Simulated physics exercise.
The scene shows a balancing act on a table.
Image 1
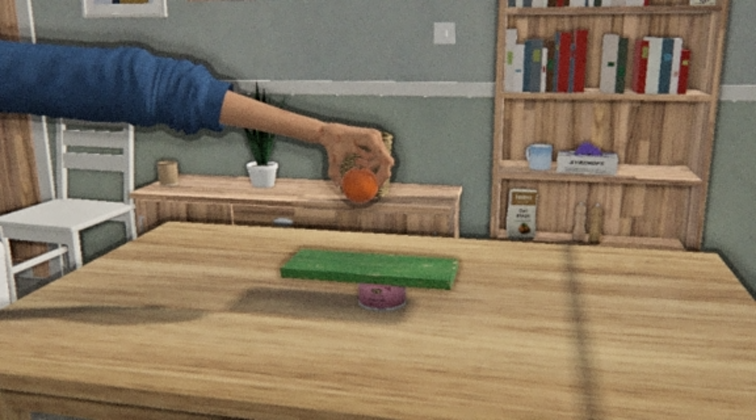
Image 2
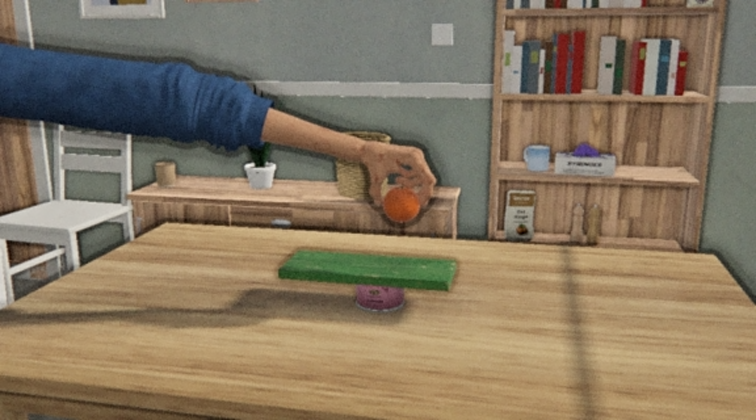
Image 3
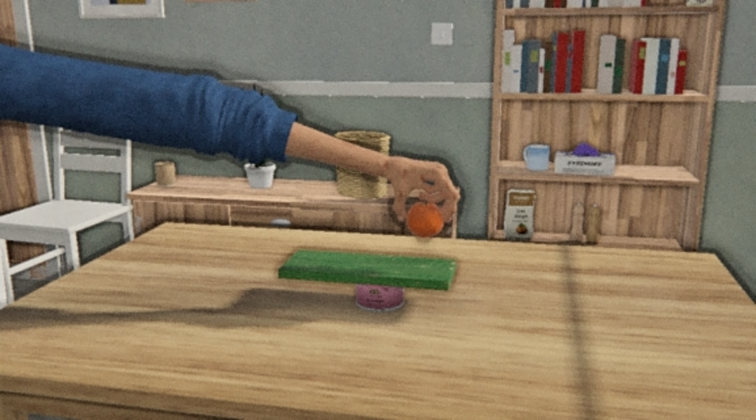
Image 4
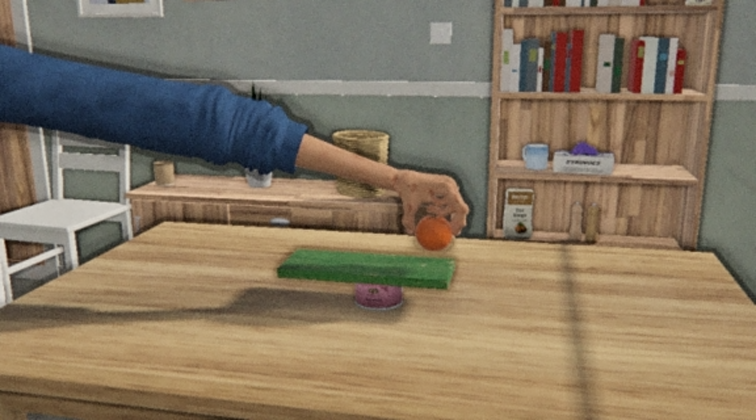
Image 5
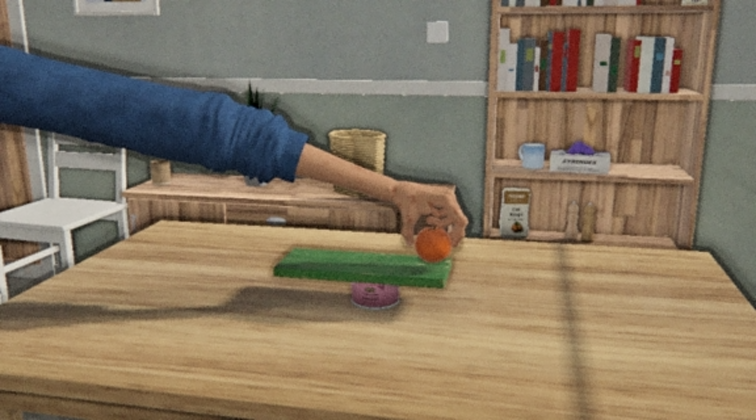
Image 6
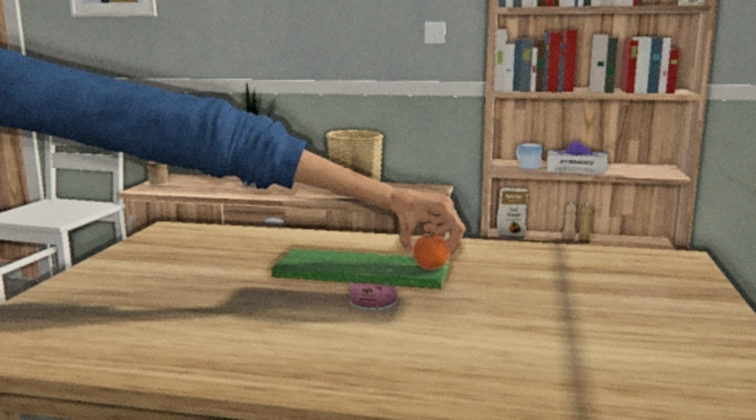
In this clip, a hand in a blue sleeve carries an orange tomato rightward and down over a wooden table, bringing it onto the right end of a green board that rests on a small pink tub.
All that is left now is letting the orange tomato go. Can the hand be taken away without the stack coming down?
Yes.
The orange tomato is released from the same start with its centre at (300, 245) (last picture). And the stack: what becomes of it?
What happens next is that it goes down.
Then, 0.20 s after the last picture, nothing has stirred.
Then, 0.60 s after the last picture, orange tomato resting near (431, 252).
At rest, all 3 in place. Seen from the same camera at the end, orange tomato near (431, 252). The stack holds.
